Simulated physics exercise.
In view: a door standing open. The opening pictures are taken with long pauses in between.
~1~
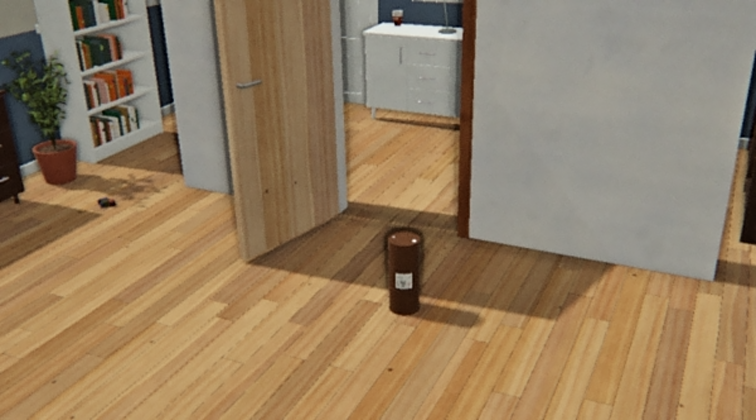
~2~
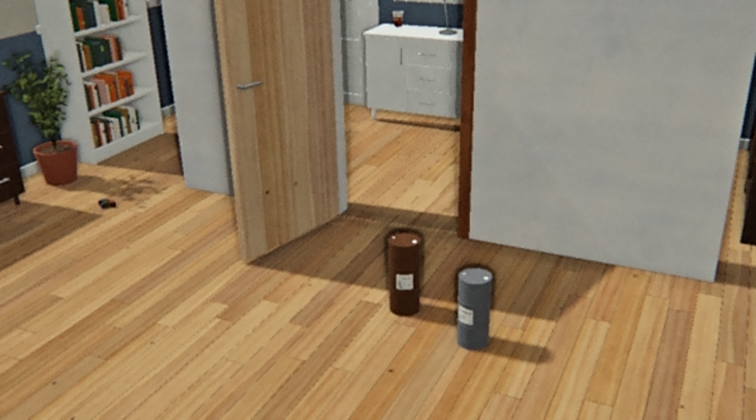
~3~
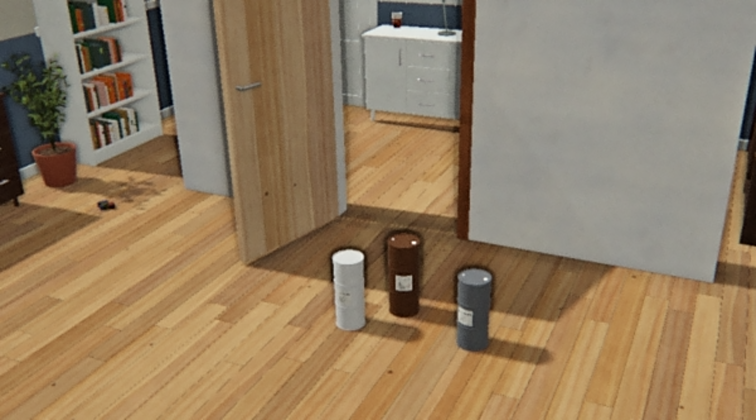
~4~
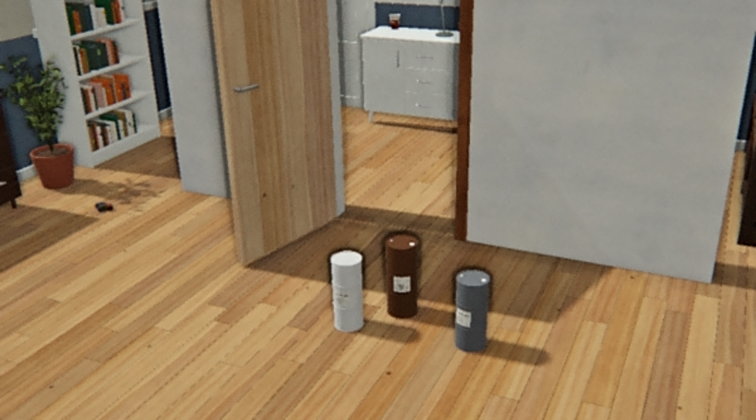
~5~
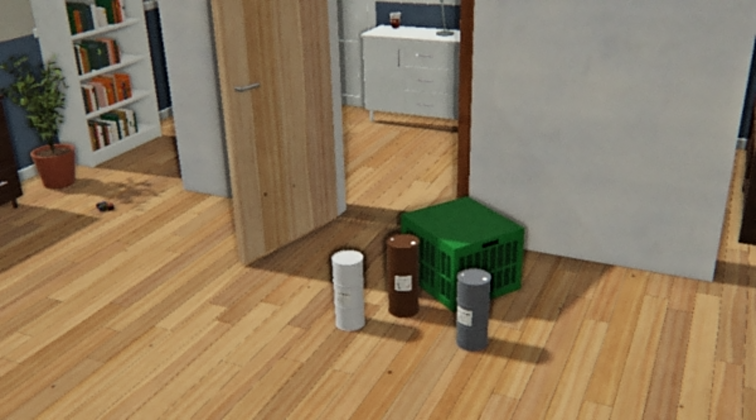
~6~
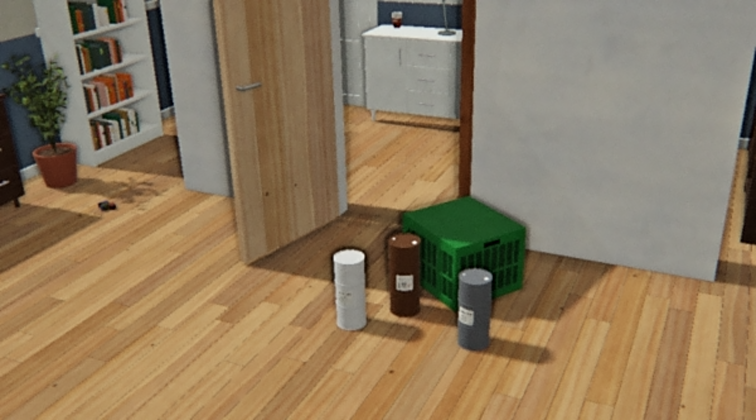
A room with a light plank floor is seen from above at an angle, with a wooden door standing open onto a room with a white cabinet. A brown canister stands before the doorway, a bookshelf and potted plant at left. A grey canister appears to its right, then a white one to its left, then a green crate behind, while the door stays still and the view barely shifts.
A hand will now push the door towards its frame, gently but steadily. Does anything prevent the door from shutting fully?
No.
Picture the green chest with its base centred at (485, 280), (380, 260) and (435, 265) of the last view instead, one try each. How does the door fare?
So on try one it completes its arc, on try two it is halted early, and on try three it is halted early.
Then, 0.70 s after the last picture, open by 78°.
Then, 1.10 s after the last picture, open by 50°.
Then, 1.60 s after the last picture, open by 12°.
At rest, open by 0°; all 4 in place. Seen from the same camera at the end, green chest near (462, 251).
